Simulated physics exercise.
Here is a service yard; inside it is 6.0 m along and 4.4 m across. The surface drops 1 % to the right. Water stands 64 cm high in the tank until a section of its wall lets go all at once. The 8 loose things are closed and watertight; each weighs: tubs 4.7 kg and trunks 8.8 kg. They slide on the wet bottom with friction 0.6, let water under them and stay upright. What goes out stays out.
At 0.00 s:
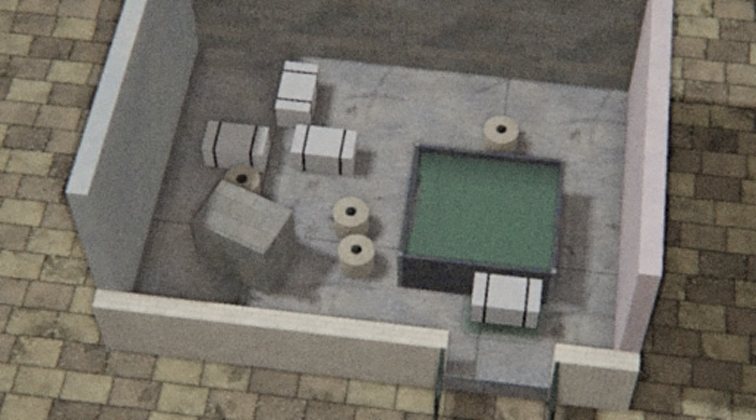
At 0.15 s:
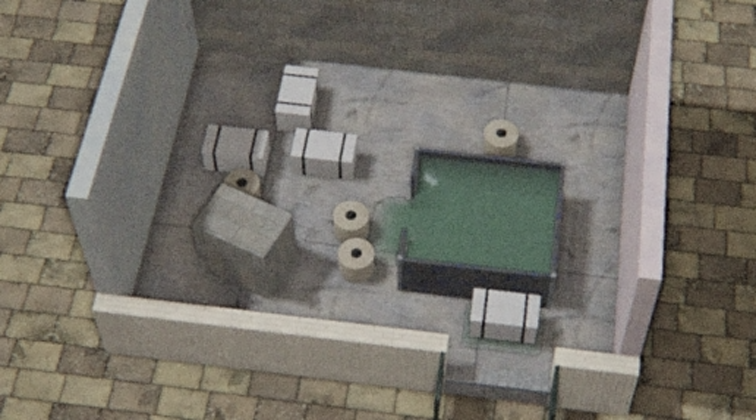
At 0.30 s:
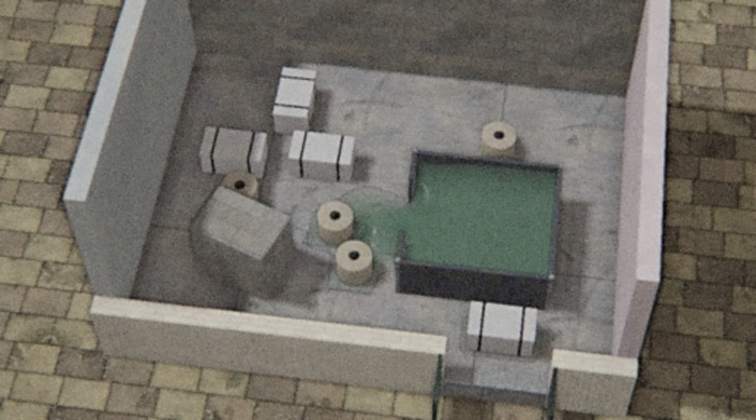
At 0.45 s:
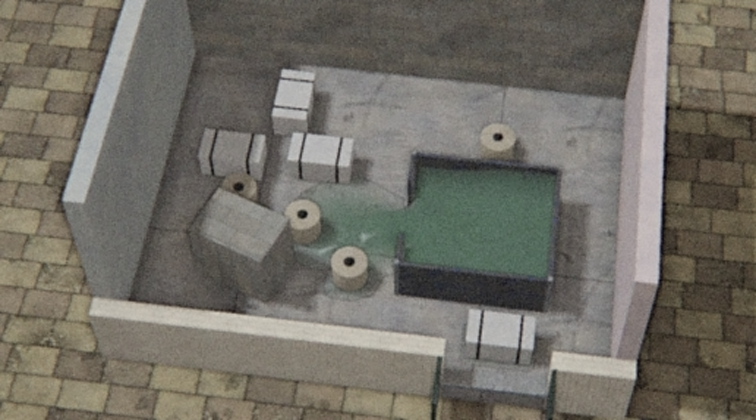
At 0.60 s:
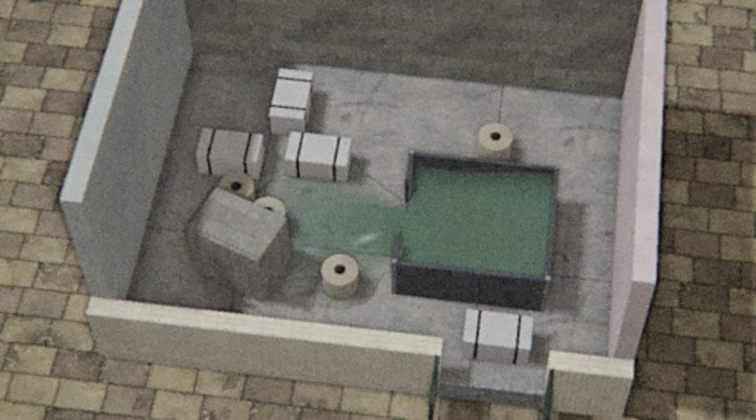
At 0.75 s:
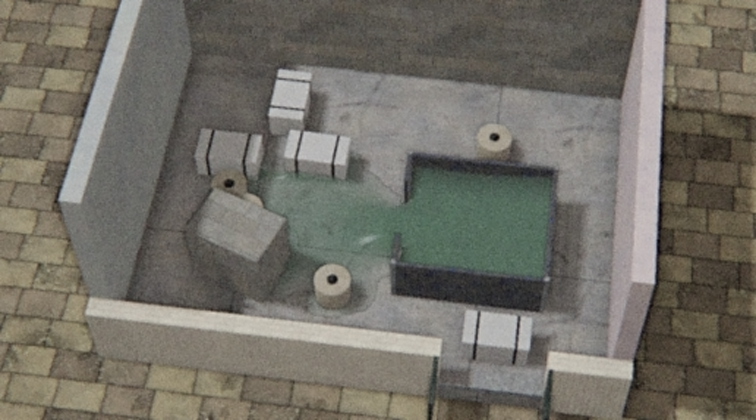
A big dark-sided tank of green water in a walled yard leaked through its left side, and the water spread left across the floor, pushing one tub behind a gray block and another slightly downward.
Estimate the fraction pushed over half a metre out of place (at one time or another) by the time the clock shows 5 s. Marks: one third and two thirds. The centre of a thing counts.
Share: Two thirds or above.
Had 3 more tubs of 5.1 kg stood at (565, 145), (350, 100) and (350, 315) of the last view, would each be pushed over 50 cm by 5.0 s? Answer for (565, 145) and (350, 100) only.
In that order: Under, over.
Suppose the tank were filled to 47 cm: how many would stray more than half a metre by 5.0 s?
In that case 6 of them.
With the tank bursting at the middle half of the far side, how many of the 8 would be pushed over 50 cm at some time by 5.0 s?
In that case 3 of them.
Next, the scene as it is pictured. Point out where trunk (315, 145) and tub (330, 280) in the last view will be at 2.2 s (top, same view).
Near (304, 82) and (330, 312).
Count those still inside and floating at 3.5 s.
At that moment 6.
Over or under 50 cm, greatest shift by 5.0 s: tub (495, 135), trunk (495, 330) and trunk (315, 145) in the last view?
In that order: Short of it, under, past it.
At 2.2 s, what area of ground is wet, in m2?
Roughly 15 m2.
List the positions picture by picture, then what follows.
In the first picture, a tub at (351, 212), on the bottom; a tub at (356, 250), on the bottom; water covers 2.9 m2; 0 of 8 have shifted.
In the second picture, a tub at (351, 215) rests on the ground; a tub at (356, 253), on the bottom; water covers 3.3 m2; 1 of 8 have shifted.
In the third picture, a tub at (335, 216) rests on the ground, 17 cm from its start; a tub at (354, 256) rests on the ground; 3.8 m2 under water; 2 of 8 have shifted.
In the fourth picture, a tub at (302, 215) rests on the ground, 57 cm from its start; a tub at (349, 262) rests on the ground, 8 cm from its start; water covers 4.6 m2; 3 of 8 have shifted.
In the fifth picture, a tub at (267, 212), on the bottom, 98 cm from its start; a tub at (340, 270) rests on the ground, 23 cm from its start; water covers 5.4 m2; 3 of 8 have shifted.
In the sixth picture, a tub at (245, 208), on the bottom, 126 cm from its start; a tub at (332, 280) rests on the ground, 38 cm from its start; 6.2 m2 under water; 4 of 8 have shifted.
After 1.1 s 3 of 8 are over 50 cm from their spots; 1 afloat.
After 2.2 s 5 of 8 are over 50 cm from their spots; 4 afloat.
After 3.5 s 5 of 8 are over 50 cm from their spots; 6 afloat.
After 5.0 s 6 of 8 are over 50 cm from their spots, and 6 have been at some point; 6 afloat.
